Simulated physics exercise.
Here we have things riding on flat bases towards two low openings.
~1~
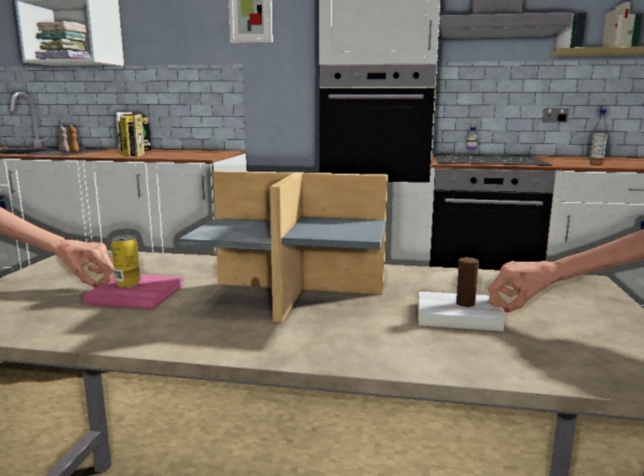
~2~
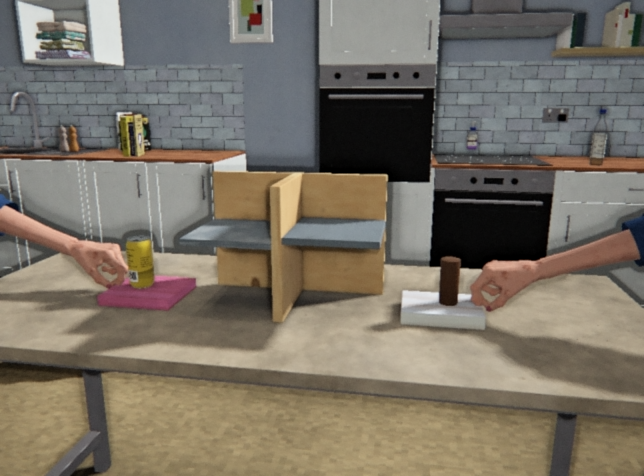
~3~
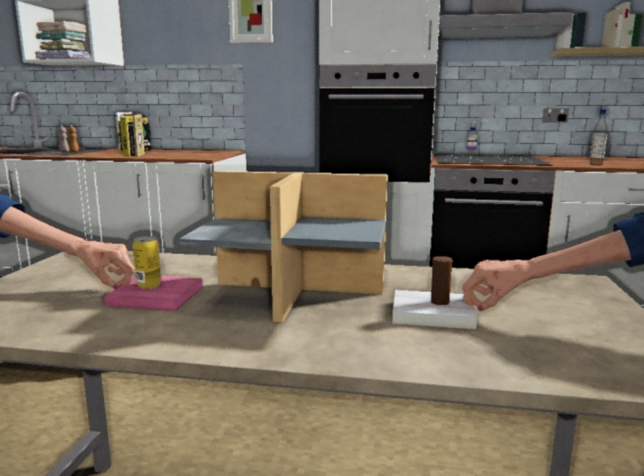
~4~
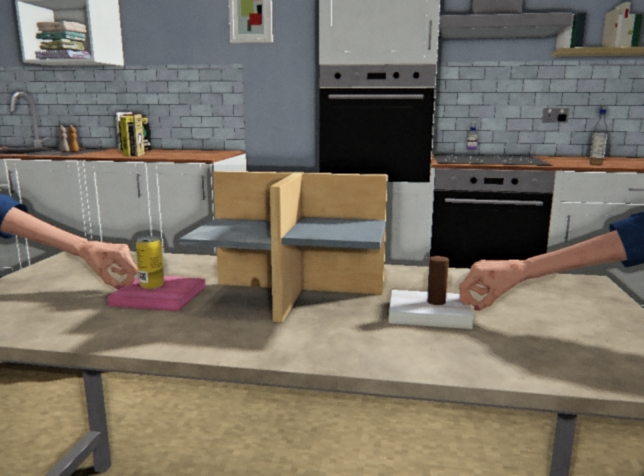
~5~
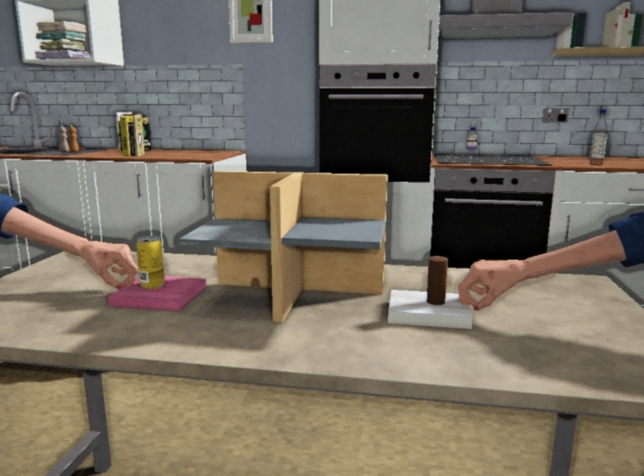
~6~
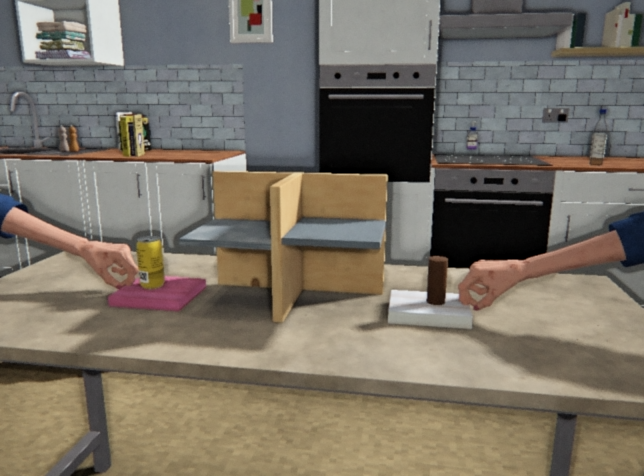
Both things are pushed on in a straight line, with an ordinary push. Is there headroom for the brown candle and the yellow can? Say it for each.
The brown candle clears the shelf, the yellow can clears the shelf.
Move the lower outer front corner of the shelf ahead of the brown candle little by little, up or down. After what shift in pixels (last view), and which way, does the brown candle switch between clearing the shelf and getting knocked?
About 20 pixels down.
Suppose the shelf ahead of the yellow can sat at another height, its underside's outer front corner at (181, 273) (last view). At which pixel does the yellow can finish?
Close to (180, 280).
Then, 1.02 s past the last view, brown candle riding along near (401, 279); yellow can riding along near (182, 265).
Finally, the brown candle rides in untouched, near (351, 276); the yellow can rides in untouched, near (227, 267).
